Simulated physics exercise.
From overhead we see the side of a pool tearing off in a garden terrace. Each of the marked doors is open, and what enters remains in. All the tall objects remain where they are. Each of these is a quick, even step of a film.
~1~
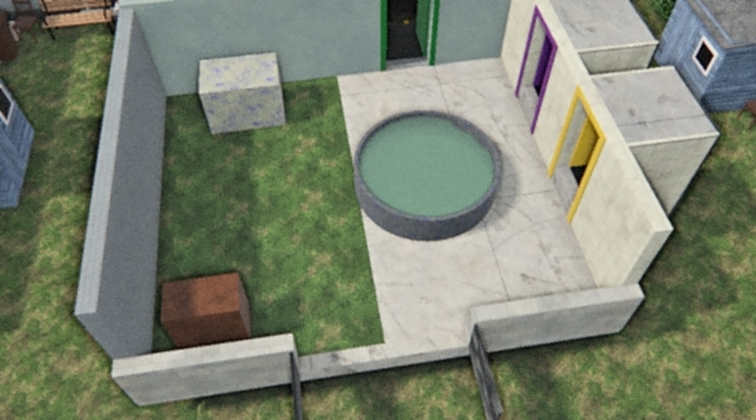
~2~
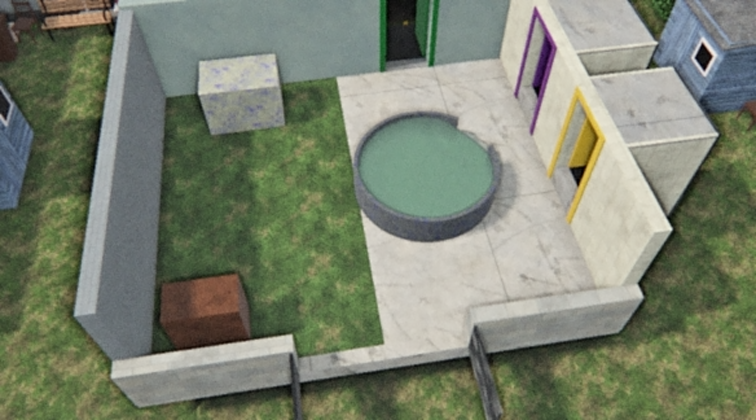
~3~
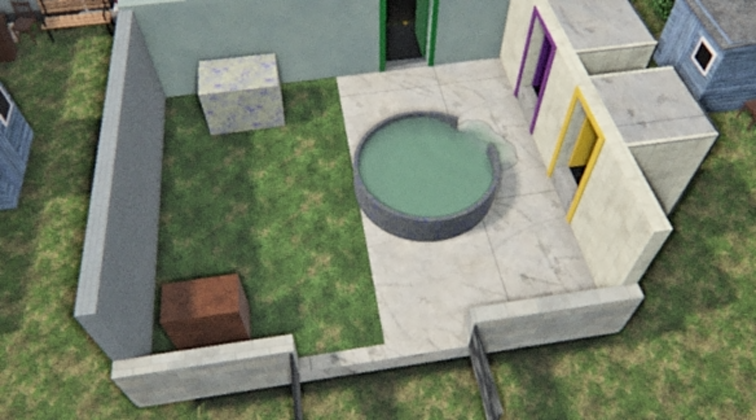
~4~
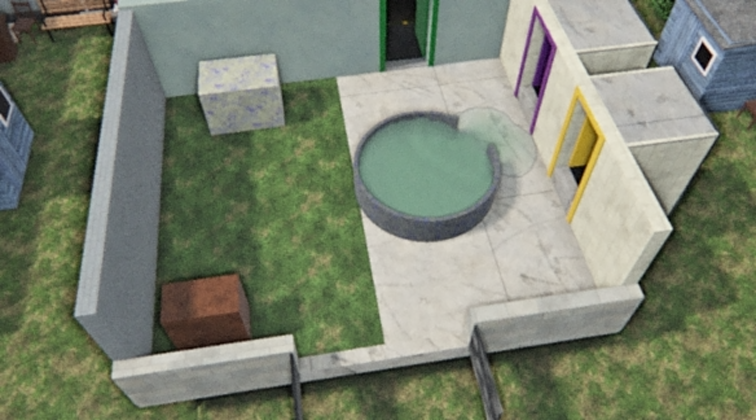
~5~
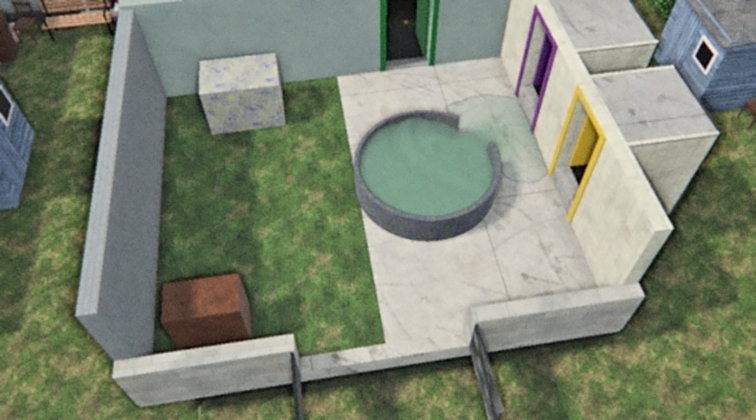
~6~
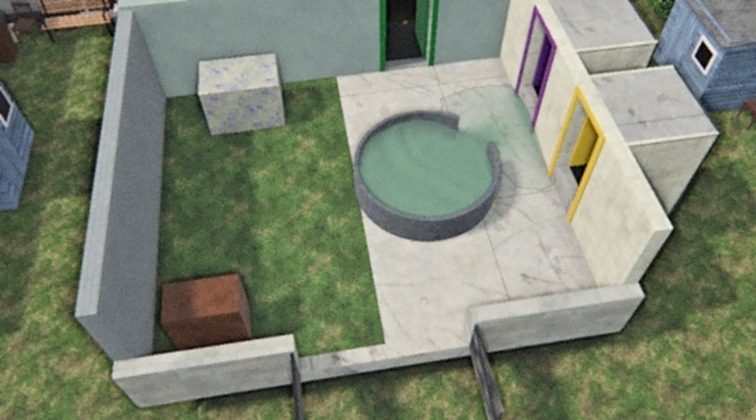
Greenish water in a round grey pool on a walled terrace lay still, then broke out through a gap in the upper right rim and spread across the pale paving toward the purple doorway.
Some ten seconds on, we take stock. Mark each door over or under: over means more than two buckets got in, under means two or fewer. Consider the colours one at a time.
Purple door - under, yellow door - under, green door - over.
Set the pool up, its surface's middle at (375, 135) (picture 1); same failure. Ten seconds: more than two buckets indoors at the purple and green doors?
Result - purple: Fails to reach it, green: Crosses the threshold.
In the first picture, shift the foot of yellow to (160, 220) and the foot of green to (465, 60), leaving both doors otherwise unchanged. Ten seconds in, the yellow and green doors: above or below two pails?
Lab note - yellow door under limit, green door over limit.
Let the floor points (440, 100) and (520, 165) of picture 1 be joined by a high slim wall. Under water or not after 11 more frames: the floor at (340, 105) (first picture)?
Submerged.
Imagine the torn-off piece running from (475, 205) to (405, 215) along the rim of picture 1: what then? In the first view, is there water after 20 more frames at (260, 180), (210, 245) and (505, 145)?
First kept bare, second kept bare, third soaked through.
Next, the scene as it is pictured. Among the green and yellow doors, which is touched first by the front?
It's the one in yellow.
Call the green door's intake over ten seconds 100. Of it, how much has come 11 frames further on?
About 0 per cent.
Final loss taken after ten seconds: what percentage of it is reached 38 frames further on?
I make it 40 per cent.
A moment on, water covers 10 % of the floor; the purple door wet at the sill, nothing in, the yellow door wet at the sill, nothing in, the green door not reached.
Next, water covers 20 % of the floor; the purple door wet at the sill, nothing in, the yellow door wet at the sill, nothing in, the green door wet at the sill, nothing in.
Then, water covers 40 % of the floor; the purple door wet at the sill, nothing in, the yellow door wet at the sill, nothing in, the green door under two buckets in.
Later, water covers 65 % of the floor; the purple door wet at the sill, nothing in, the yellow door wet at the sill, nothing in, the green door over two buckets in.
In the end, water covers 95 % of the floor; the purple door wet at the sill, nothing in, the yellow door wet at the sill, nothing in, the green door over two buckets in.
